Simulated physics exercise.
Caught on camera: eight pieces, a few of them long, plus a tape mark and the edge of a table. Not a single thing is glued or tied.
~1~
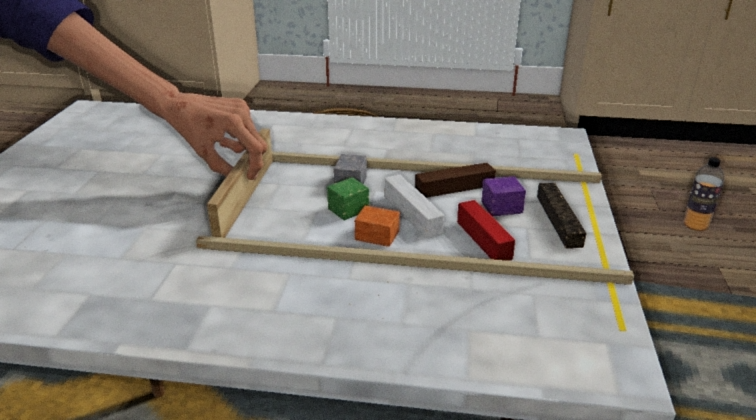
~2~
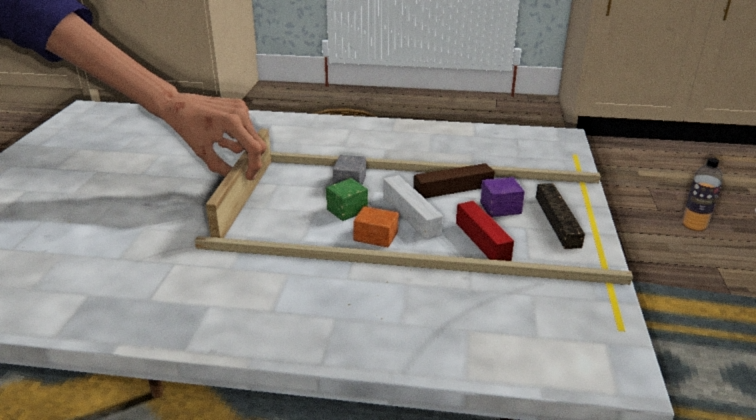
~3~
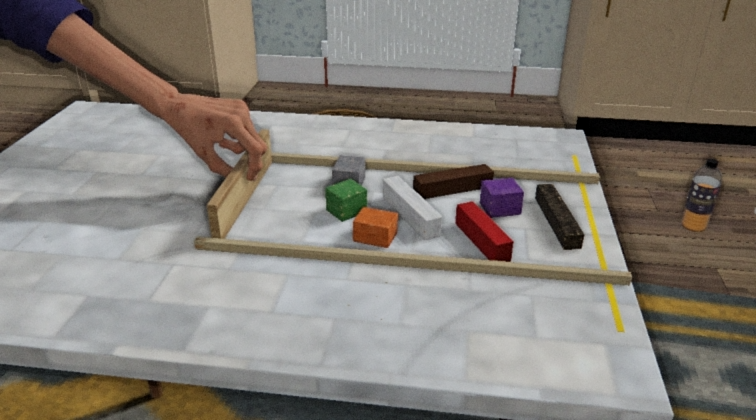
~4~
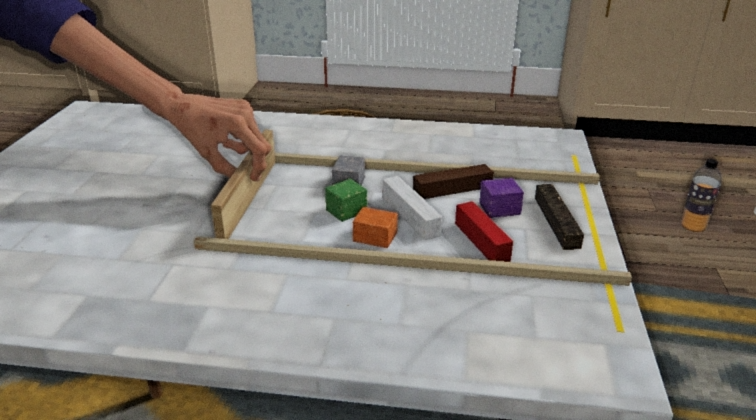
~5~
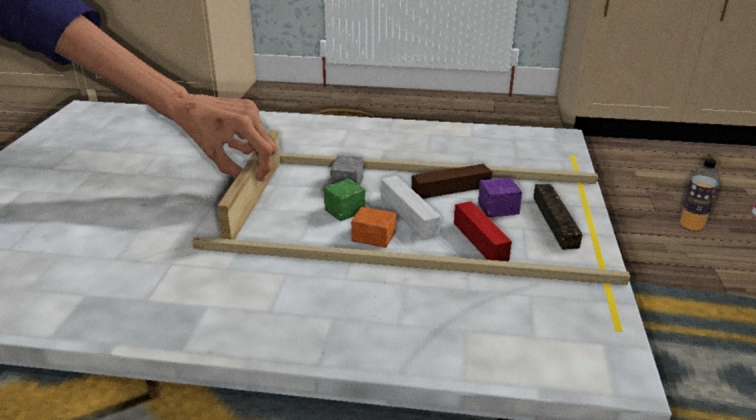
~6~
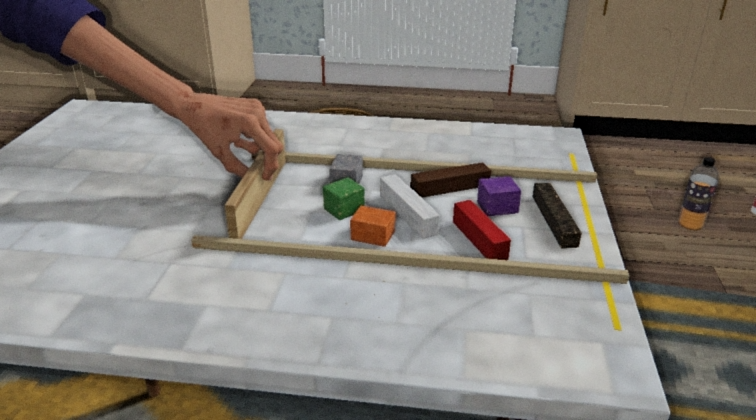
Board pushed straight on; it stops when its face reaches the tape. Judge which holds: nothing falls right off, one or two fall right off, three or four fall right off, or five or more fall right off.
The board is going to sweep off at least five.
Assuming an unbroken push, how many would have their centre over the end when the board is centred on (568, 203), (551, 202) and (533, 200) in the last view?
First 5, then 4, finally 2.
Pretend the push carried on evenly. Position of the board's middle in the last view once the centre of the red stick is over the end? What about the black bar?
Near (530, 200), then near (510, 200).
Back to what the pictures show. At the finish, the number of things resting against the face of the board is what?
The count in contact is 3.
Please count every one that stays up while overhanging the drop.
In total, 3 of them.
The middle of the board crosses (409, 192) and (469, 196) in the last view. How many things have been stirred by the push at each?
I get 6 at the one place and 8 at the other.
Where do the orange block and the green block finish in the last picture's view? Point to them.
The orange block comes to rest at (619, 245), and the green block comes to rest at (613, 224).
Early on, none off yet; black bar at rest near (555, 214); purple block at rest near (499, 196); red stick at rest near (480, 231).
A while later, none off yet; black bar at rest near (555, 214); purple block travelled a little near (512, 197); red stick travelled about its own width near (537, 232).
Further along, one off so far; black bar in the air near (629, 303); purple block travelled well along near (600, 204); red stick travelled well along near (626, 237).
Finally, the number that fall off is five or more; lost, white bar, brown stick, red stick, purple block and black bar.
